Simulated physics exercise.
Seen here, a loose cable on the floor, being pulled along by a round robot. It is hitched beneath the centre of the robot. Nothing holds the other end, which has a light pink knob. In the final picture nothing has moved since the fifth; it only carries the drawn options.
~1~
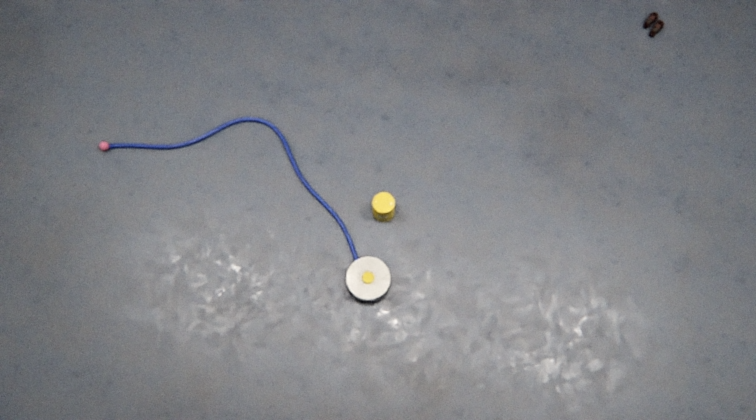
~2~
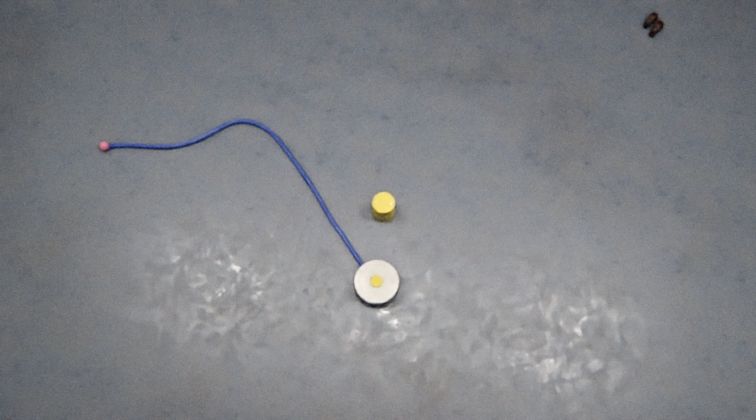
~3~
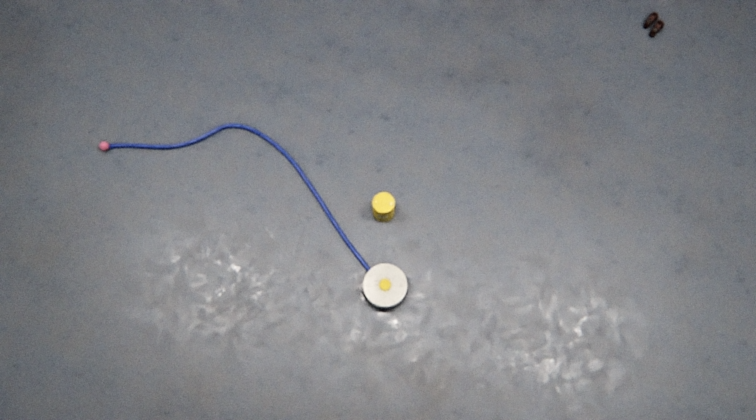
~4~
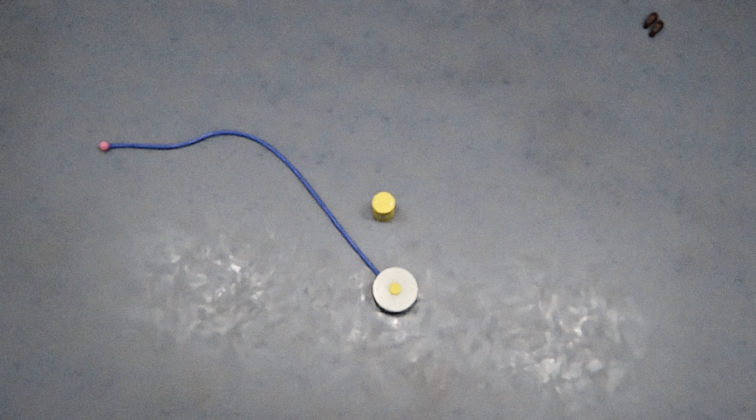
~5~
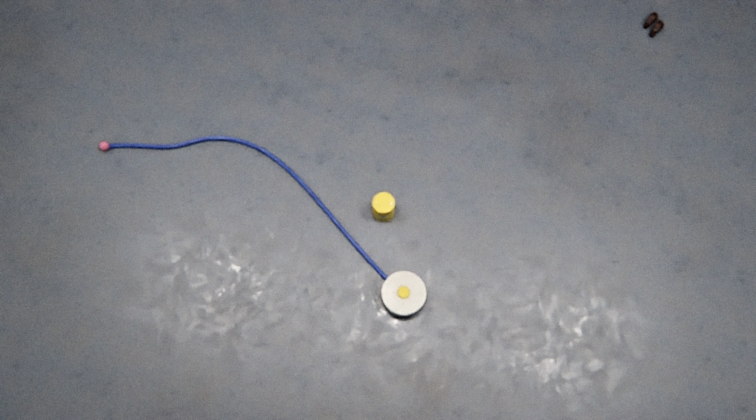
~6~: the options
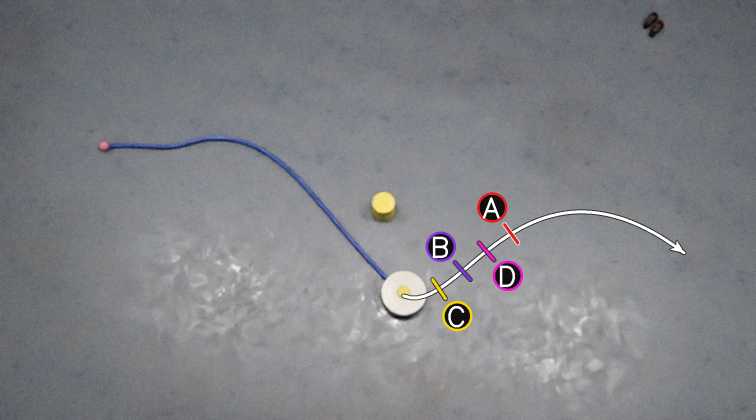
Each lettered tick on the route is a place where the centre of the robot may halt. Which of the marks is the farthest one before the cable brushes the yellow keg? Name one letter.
No farther than D.
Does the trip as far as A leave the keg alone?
For that mark, no.
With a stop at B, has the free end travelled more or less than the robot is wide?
Less.
On the marked copy, A at (511, 234); B at (463, 271); C at (439, 289); D at (486, 251); the route from (403, 296) via (538, 220) to (684, 253).
Following D. Soon after the start, robot (438, 288), middle of the cable (281, 183), free end (111, 145).
Later, robot (465, 268), middle of the cable (289, 194), free end (122, 145).
In the end, robot (488, 249), middle of the cable (302, 201), free end (135, 145); nothing has been touched.
As for the rest, A brings the cable against the keg; B is safe but short; C is safe but short.
